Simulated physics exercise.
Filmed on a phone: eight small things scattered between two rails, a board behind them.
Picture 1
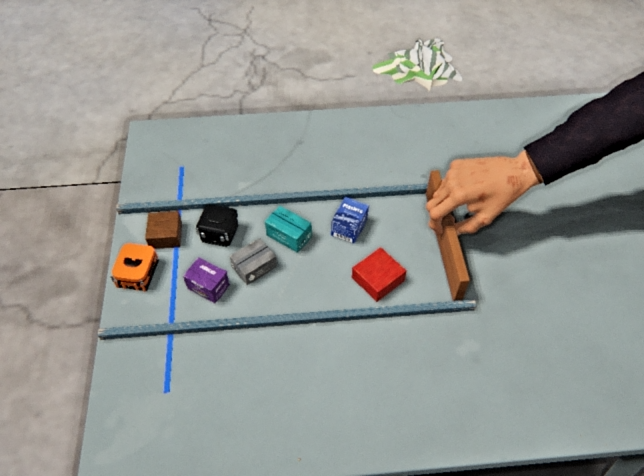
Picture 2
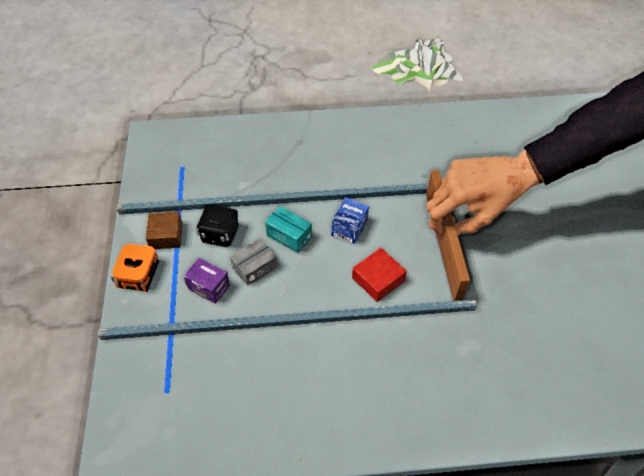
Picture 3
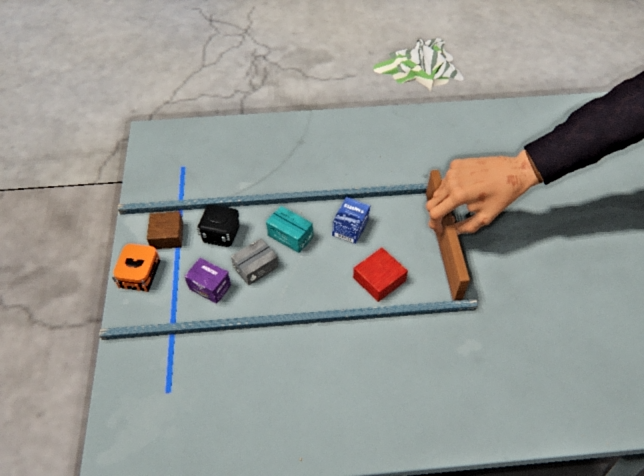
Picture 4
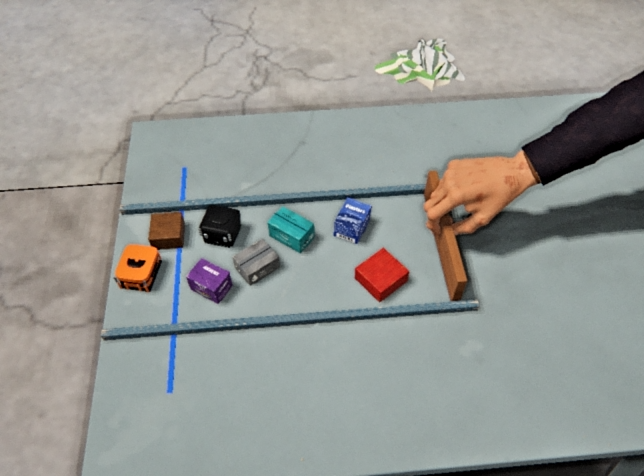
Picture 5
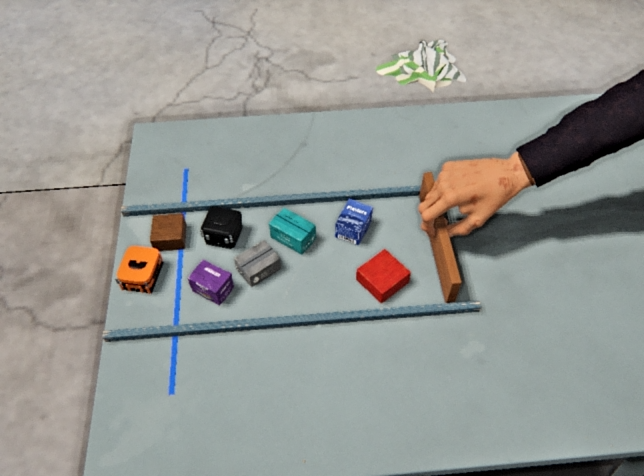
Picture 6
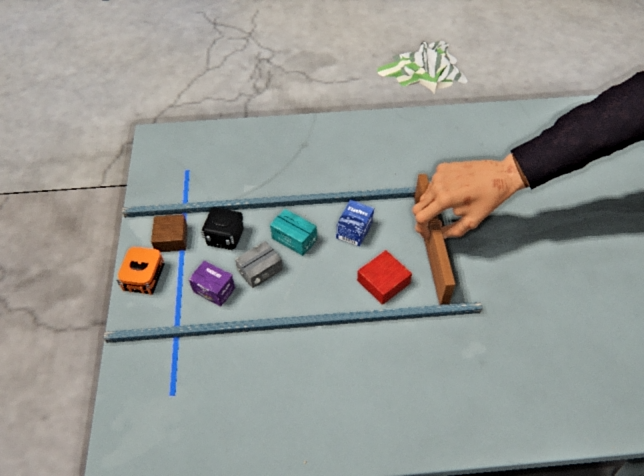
On a grey tabletop, a hand edging a wooden board slightly left between two rails, the scattered small coloured blocks staying put.
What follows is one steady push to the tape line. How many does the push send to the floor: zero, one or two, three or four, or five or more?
As it turns out, the number that fall off is three or four.
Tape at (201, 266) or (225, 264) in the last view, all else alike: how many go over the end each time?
Down on the floor: 1 and 0.
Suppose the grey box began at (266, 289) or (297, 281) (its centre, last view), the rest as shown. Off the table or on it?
The grey box stays on; holds on.
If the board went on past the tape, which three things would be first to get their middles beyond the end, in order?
In order: The brown block, then the orange case, then the black case.
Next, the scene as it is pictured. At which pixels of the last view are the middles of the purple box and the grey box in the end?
First (157, 313), then (124, 281).
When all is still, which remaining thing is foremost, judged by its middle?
The grey box ends nearest.
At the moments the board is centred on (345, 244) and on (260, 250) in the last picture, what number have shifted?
3 and 7.
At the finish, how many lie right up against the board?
The number is 3.
A little later, none off yet; orange case at rest near (142, 271); brown block at rest near (170, 233); purple box at rest near (213, 284).
Next, none off yet; orange case at rest near (142, 271); brown block at rest near (170, 233); purple box moving near (202, 288).
Later still, none off yet; orange case moving near (138, 271); brown block shifted about its own width near (124, 237); purple box shifted about its own width near (171, 306).
When it is over, the number that fall off is three or four; down, black case, brown block and orange case.
